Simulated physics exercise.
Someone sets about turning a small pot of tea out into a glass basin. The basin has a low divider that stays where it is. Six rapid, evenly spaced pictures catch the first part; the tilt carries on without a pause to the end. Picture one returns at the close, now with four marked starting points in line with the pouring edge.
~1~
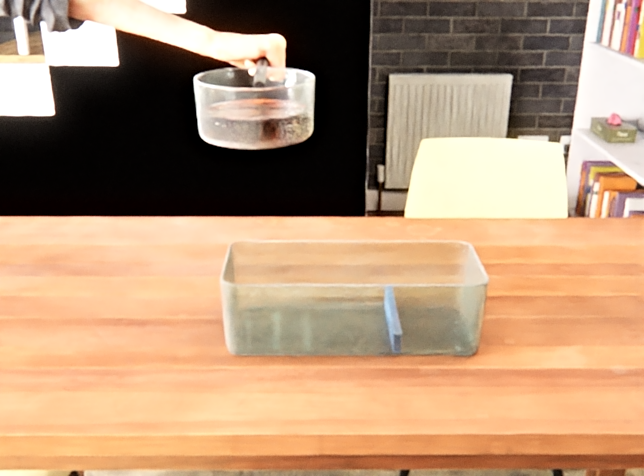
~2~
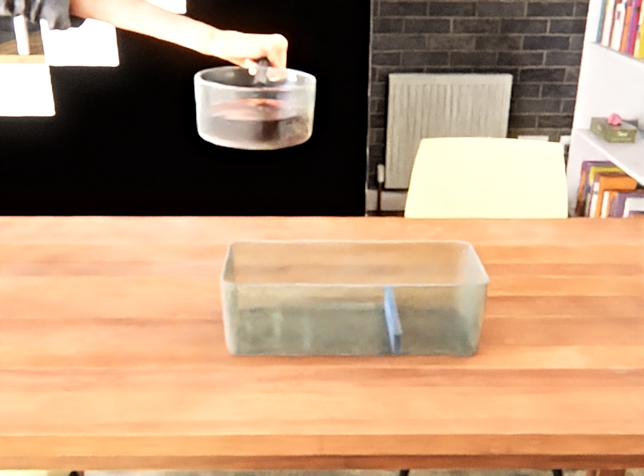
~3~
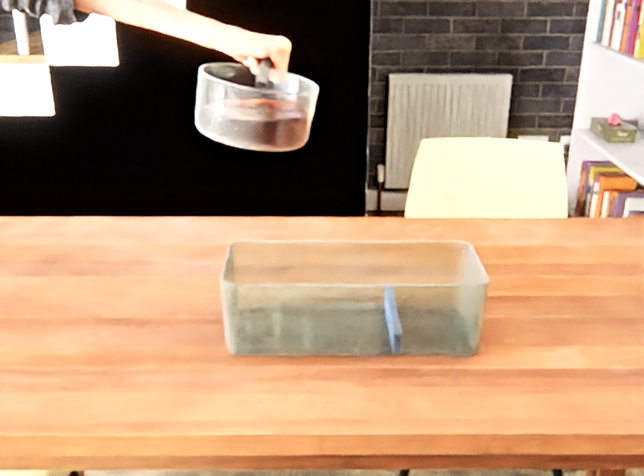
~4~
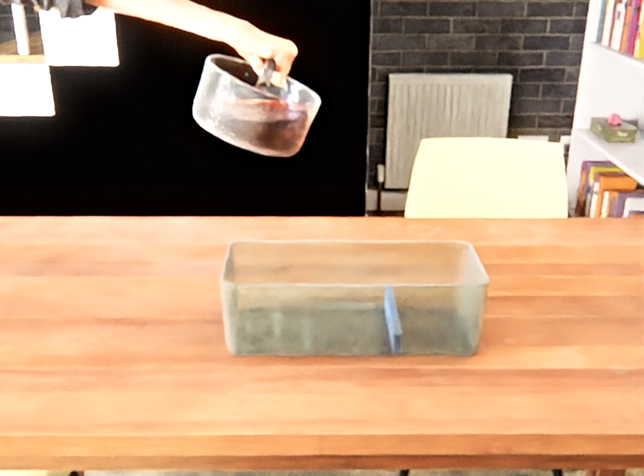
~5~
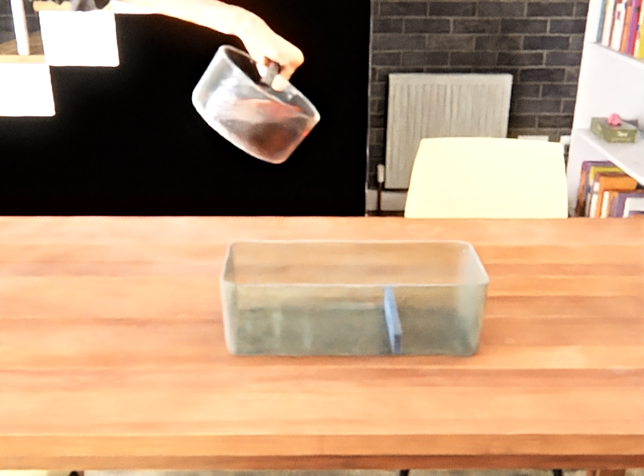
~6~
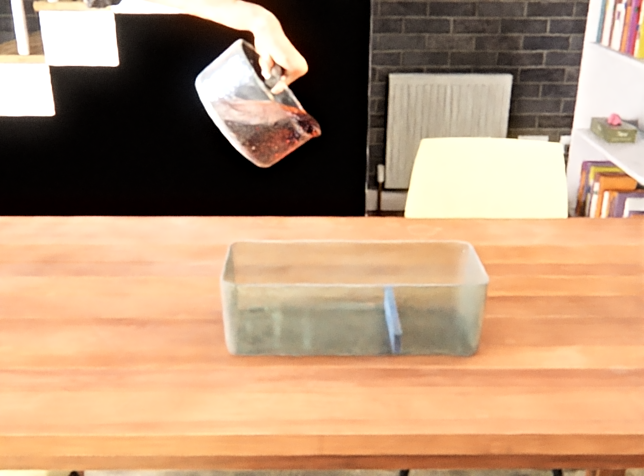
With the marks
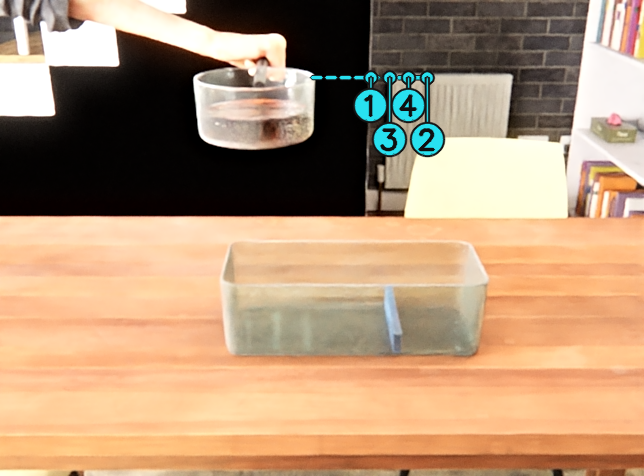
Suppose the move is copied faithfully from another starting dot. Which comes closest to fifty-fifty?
Choose 1.
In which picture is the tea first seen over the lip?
Picture 6.
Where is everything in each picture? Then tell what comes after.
Upright, lip at (312, 77); basin from (227, 351) to (479, 351); top of the wall at (393, 309); nothing has left yet.
Tipped about 3°, lip at (313, 80); nothing has left yet.
Tipped about 10°, lip at (316, 87); nothing has left yet.
Tipped about 22°, lip at (318, 100); nothing has left yet.
Tipped about 36°, lip at (318, 116); nothing has left yet.
Tipped about 52°, lip at (312, 132); tea is over the lip, down to (319, 133).
On the marked copy, 1 at (371, 77); 2 at (427, 77); 3 at (389, 77); 4 at (408, 77).
For spot 1, about 50 % ends left of the wall and 46 % right of it; 5 % is lost outside.
For spot 2, about 31 % ends left of the wall and 62 % right of it; 8 % is lost outside.
For spot 3, about 29 % ends left of the wall and 64 % right of it; 6 % is lost outside.
For spot 4, about 18 % ends left of the wall and 72 % right of it; 10 % is lost outside.
